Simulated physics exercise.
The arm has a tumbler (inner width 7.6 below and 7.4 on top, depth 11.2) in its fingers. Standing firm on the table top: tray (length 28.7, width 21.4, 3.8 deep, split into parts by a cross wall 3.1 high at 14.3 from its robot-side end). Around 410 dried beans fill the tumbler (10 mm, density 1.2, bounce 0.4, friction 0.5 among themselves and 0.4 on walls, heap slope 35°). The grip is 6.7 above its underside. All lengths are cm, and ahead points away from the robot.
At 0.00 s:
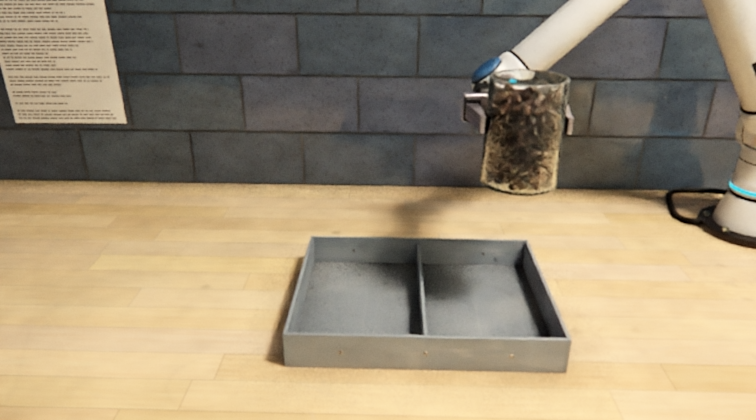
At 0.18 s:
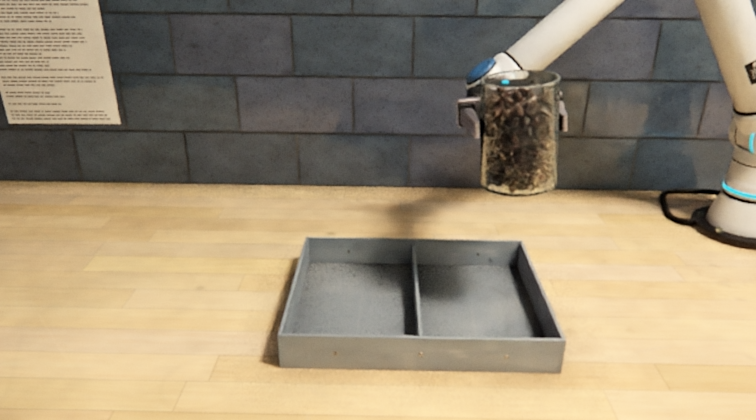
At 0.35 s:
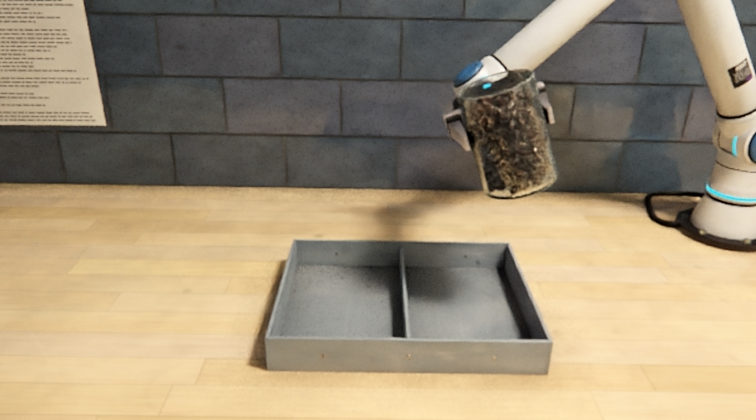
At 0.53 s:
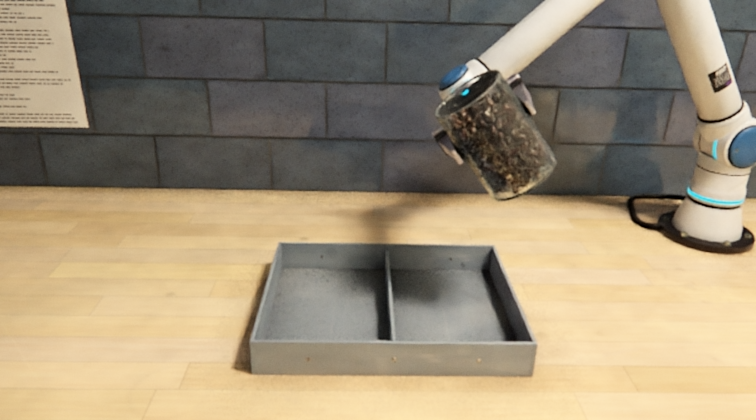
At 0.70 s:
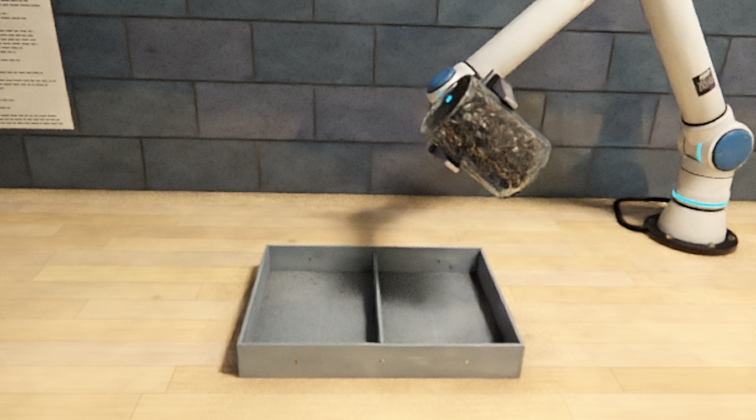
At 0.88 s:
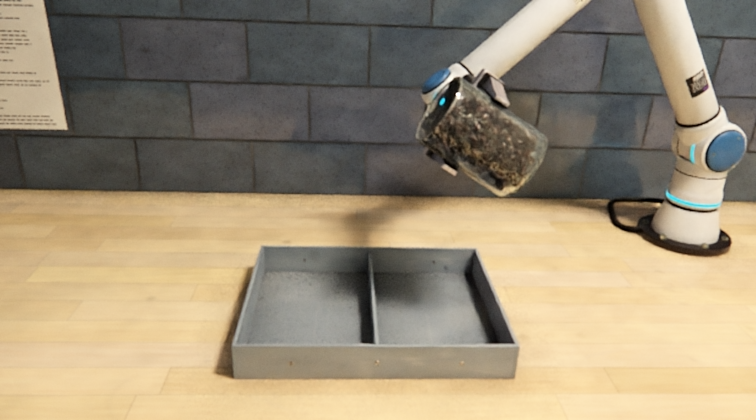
On a pale wooden table before a dark tiled wall, a robot arm holds an upright clear tumbler of dark beans above and behind a gray divided tray. The arm tilts the tumbler steadily until it leans steeply, its beans shifting inside, while the view drifts slightly and the tray stays empty.
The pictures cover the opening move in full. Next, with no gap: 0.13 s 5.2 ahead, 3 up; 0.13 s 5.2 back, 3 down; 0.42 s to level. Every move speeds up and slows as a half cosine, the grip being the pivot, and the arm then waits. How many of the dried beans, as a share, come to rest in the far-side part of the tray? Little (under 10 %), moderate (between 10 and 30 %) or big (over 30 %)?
In the far-side part of the tray the share is moderate, between 10 and 30 %.
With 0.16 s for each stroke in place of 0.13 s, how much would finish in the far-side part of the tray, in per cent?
It would be near 5 per cent.
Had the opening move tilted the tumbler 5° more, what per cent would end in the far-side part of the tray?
It would be near 25 per cent.
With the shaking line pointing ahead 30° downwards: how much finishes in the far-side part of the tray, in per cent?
About 5 per cent.
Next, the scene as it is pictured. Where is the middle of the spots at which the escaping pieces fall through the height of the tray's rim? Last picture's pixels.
Near (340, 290).
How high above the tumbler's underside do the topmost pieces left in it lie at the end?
About 10.0 cm.
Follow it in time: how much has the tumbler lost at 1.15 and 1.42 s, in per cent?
In turn: 20, 25.
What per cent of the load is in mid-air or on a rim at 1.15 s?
About 20 per cent.
After 1.15 s, tilted 58° forward, highest piece 27 above the table; 324 in the tumbler, 83 in flight or on a rim.
After 1.42 s, tilted 14° forward, highest piece 28 above the table; 308 in the tumbler, 66 in the far-side part, 31 in the robot-side part, 2 in flight or on a rim.
After 1.76 s, level, highest piece 27 above the table; 308 in the tumbler, 64 in the far-side part, 31 in the robot-side part, 4 on the table or floor.
After 2.81 s, level, highest piece 27 above the table; 308 in the tumbler, 64 in the far-side part, 31 in the robot-side part, 4 on the table or floor.
In the end, 308 in the tumbler, 64 in the far-side part, 31 in the robot-side part, 4 on the table or floor. That is 16 % in the far-side part of the tray.
